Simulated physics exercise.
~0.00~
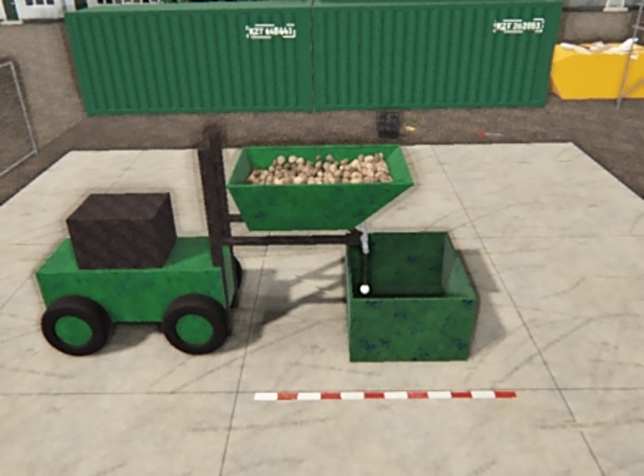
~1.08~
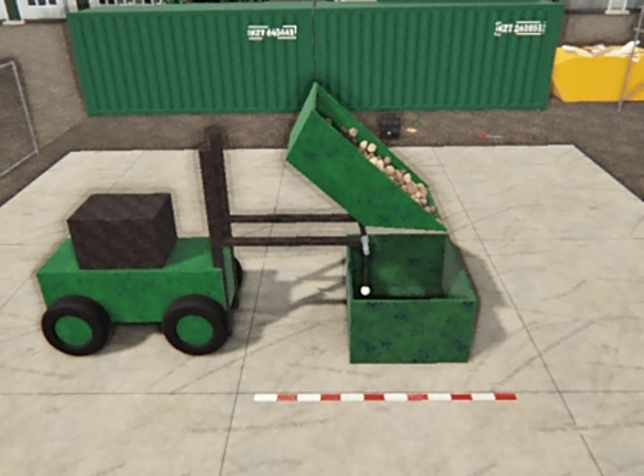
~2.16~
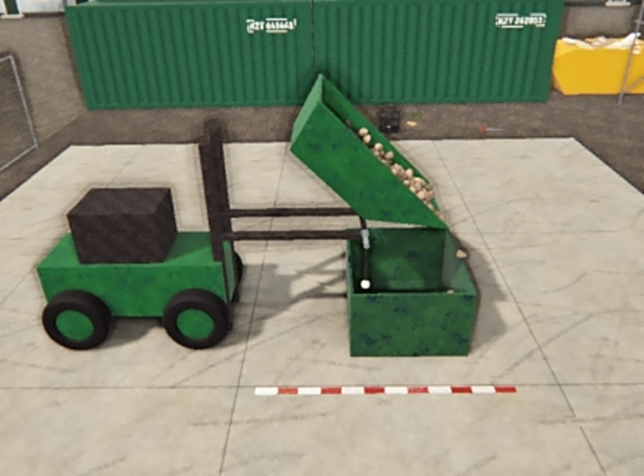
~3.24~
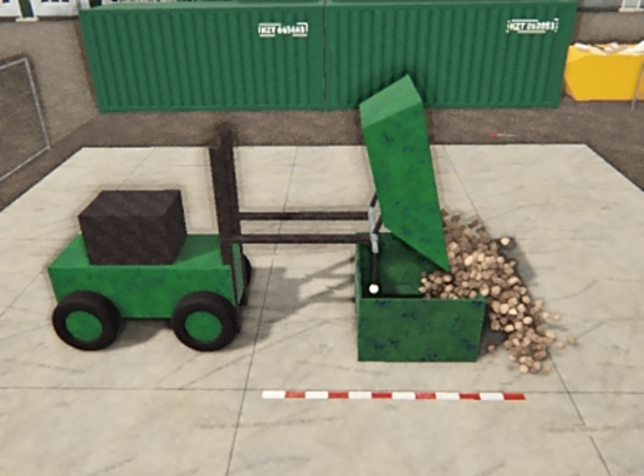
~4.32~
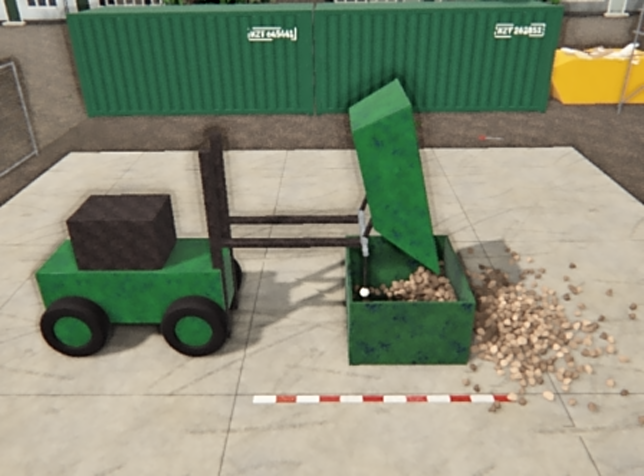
On a concrete yard, a green forklift tips stones partly into a bin, spilling many beside it.
